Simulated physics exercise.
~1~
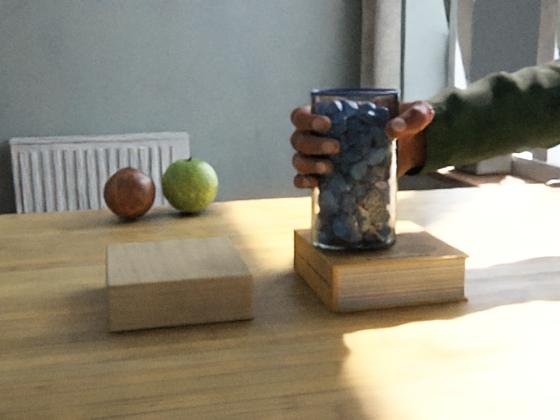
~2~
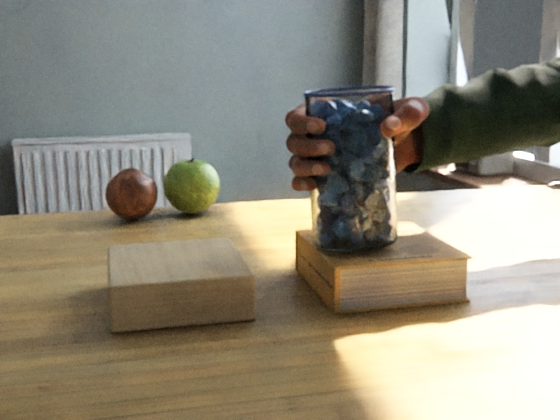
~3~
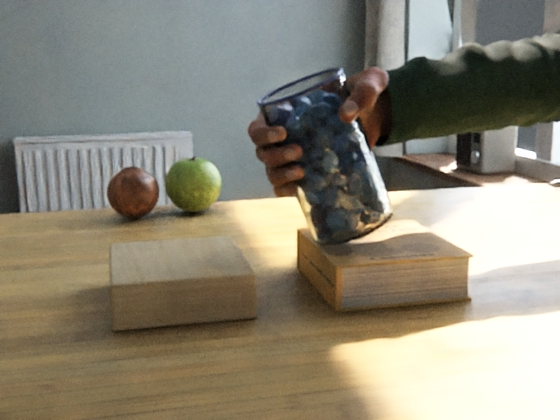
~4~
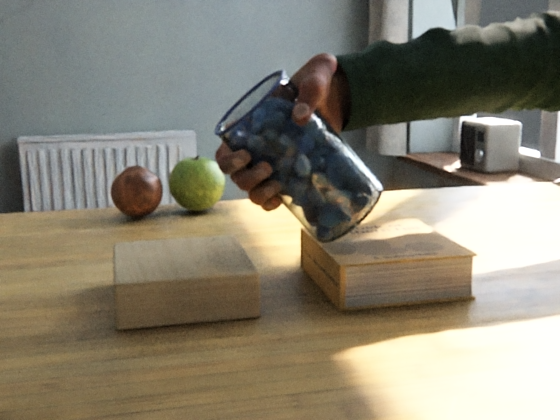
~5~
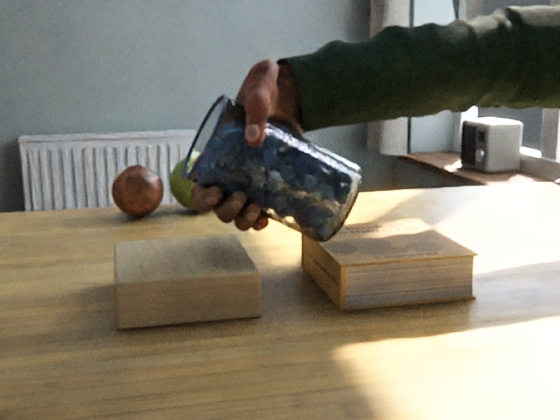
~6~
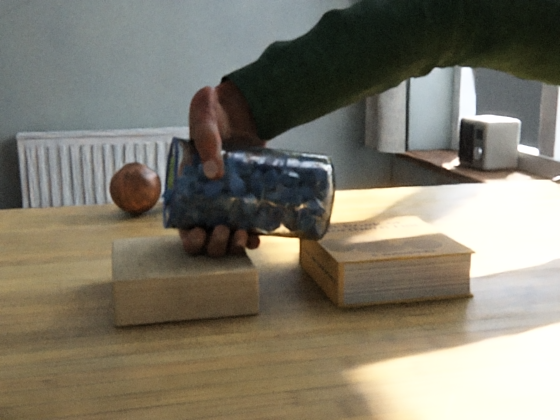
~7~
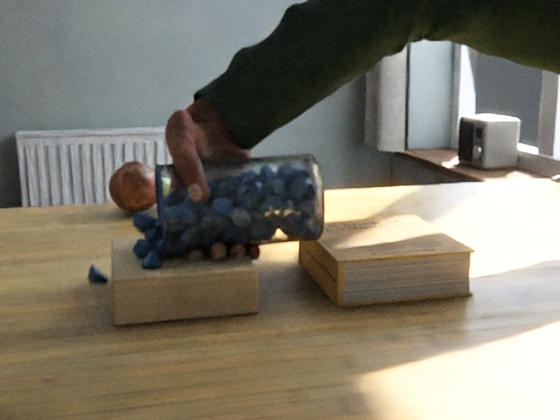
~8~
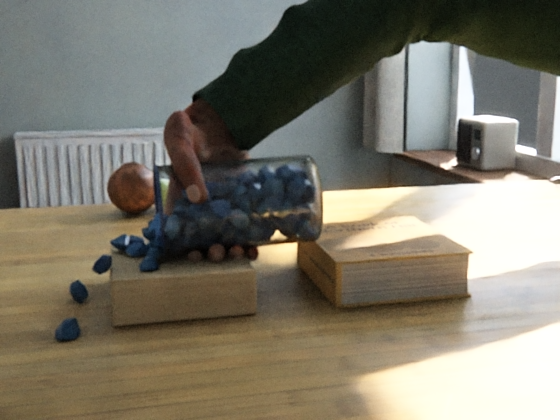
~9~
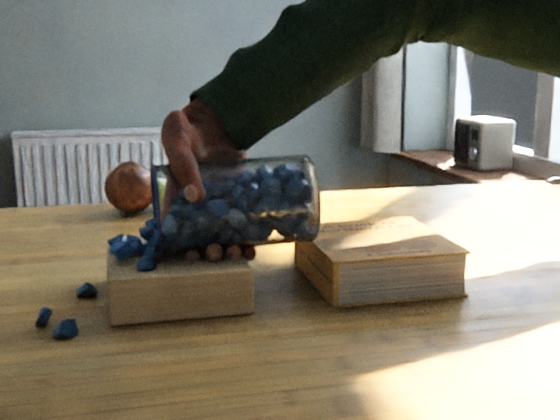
A glass packed with blue stones was lifted off a wooden block by a hand and tipped leftward until it lay sideways over another block, where a few stones tumbled out onto the block and table while most stayed inside.
